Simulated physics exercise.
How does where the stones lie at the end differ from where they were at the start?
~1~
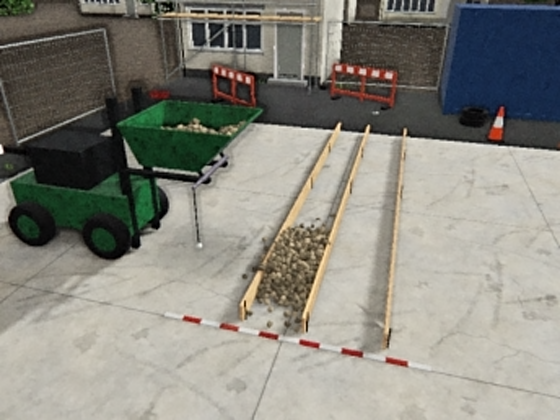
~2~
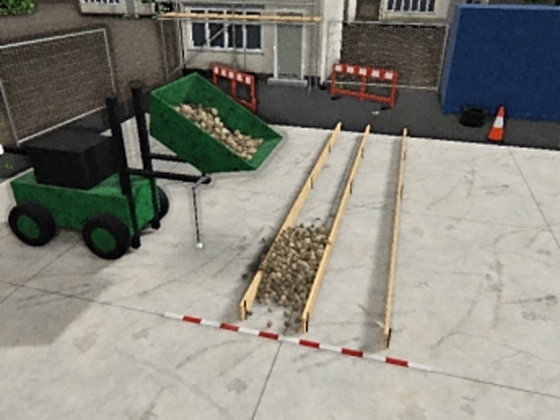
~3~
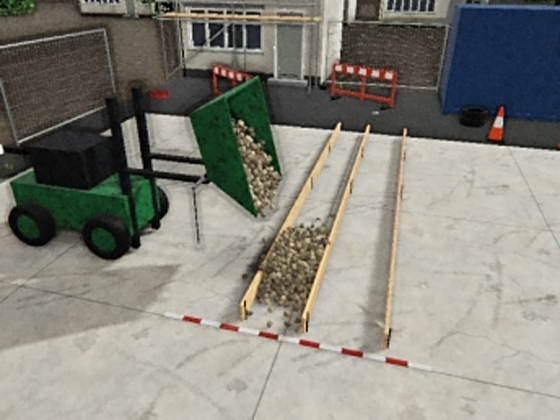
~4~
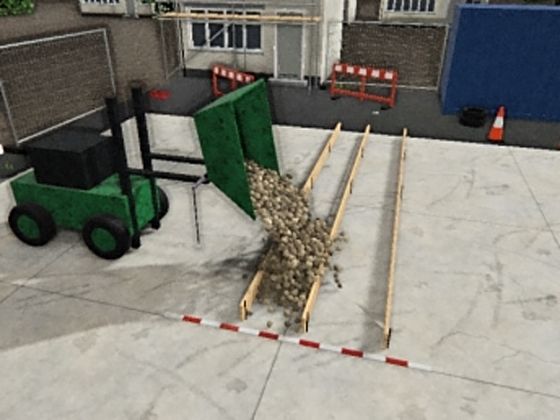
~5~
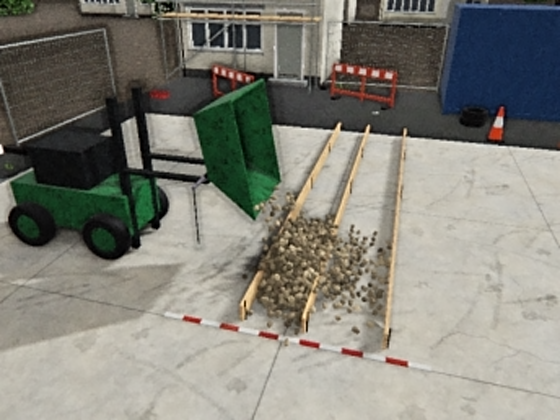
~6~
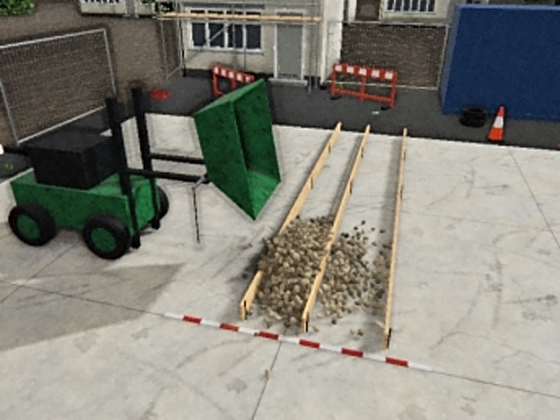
At the start, some stones were up in the green skip and the rest lay in a pile between the left and middle planks. At the end they have shifted right and down overall, with the skip empty and the larger heap on the ground spilling past the middle plank.
Concrete yard with a green forklift tipping its skip, stones sliding onto a pile between planks and spilling past the middle plank.
